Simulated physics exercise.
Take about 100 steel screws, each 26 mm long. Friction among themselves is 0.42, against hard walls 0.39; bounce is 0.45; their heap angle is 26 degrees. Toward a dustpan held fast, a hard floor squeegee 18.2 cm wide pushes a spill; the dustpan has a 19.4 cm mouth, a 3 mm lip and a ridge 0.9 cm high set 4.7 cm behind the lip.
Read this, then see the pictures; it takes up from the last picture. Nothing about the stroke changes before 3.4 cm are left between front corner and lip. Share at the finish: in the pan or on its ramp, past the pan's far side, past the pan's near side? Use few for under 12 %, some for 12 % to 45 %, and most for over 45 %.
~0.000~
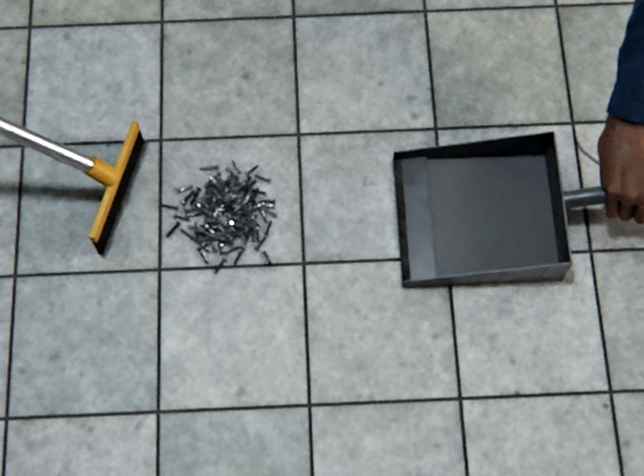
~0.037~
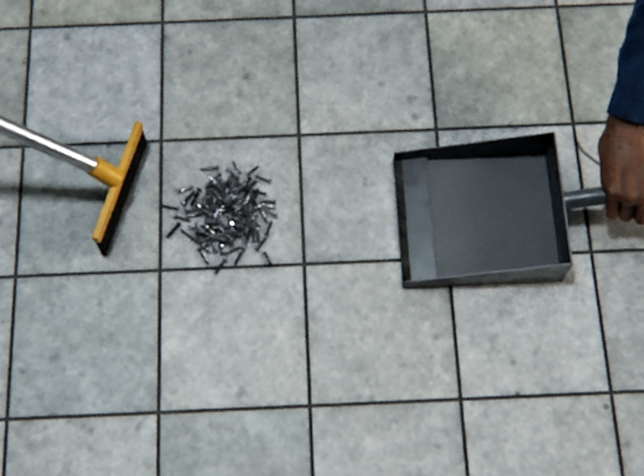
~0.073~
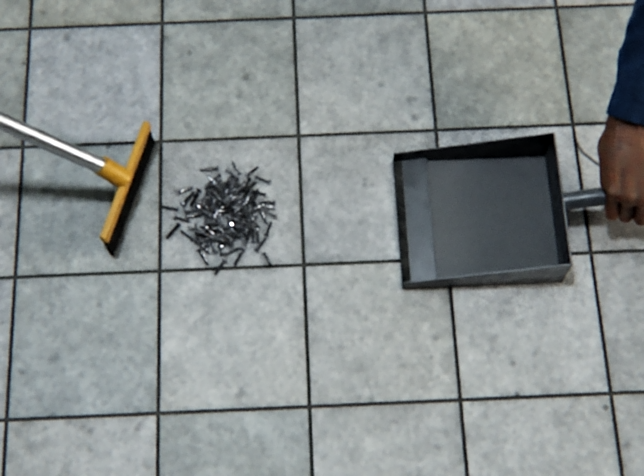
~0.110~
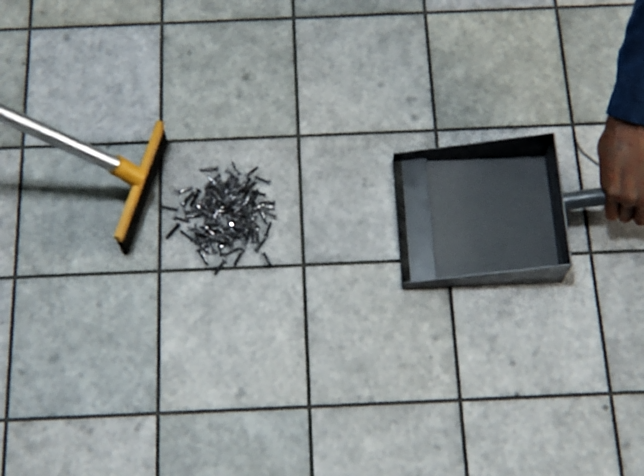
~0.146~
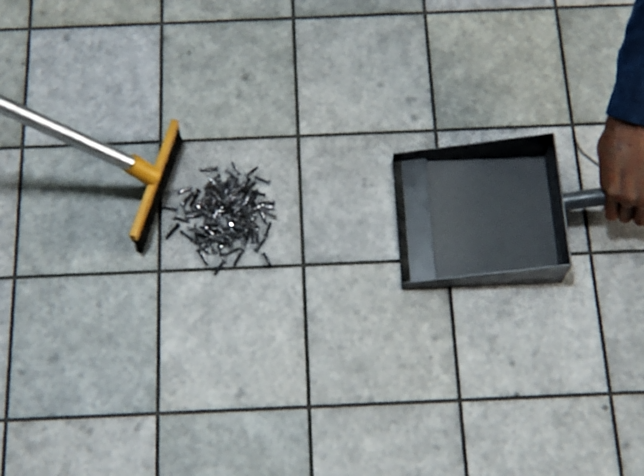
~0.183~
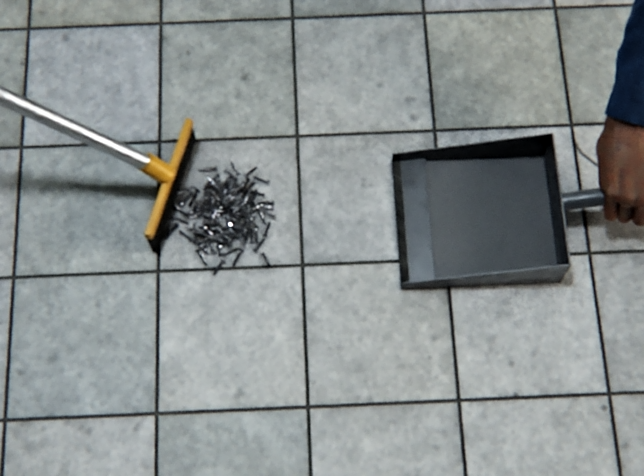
Pan: Few, far side: Few, near side: Few.
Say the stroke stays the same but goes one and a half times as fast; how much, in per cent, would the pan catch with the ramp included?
In that case roughly 10 percent.
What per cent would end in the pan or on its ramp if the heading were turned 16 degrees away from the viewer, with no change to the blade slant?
About 0 percent would end up there.
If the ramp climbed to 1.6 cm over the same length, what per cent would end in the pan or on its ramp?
0 %.
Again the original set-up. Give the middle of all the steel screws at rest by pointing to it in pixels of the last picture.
Approximately (364, 225) in the last view.
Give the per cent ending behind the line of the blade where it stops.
Close to 20 percent.
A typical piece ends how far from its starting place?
I'd put it near 20 cm.
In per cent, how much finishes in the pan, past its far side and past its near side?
Pan 0; far side 5; near side 5.
After 0.40 s, middle of the blade 19 cm from the lip; 0 % over the lip, far side 5 %, near side 0 %.
After 0.54 s, middle of the blade 11 cm from the lip; 0 % over the lip, far side 5 %, near side 0 %.
Then, at 0.82 s, middle of the blade 6 cm from the lip; 0 % over the lip, far side 5 %, near side 5 %.
At rest (1.5 s), pan 0 %, far side 5 %, near side 5 %, in front of the lip or behind the blade 90 %.
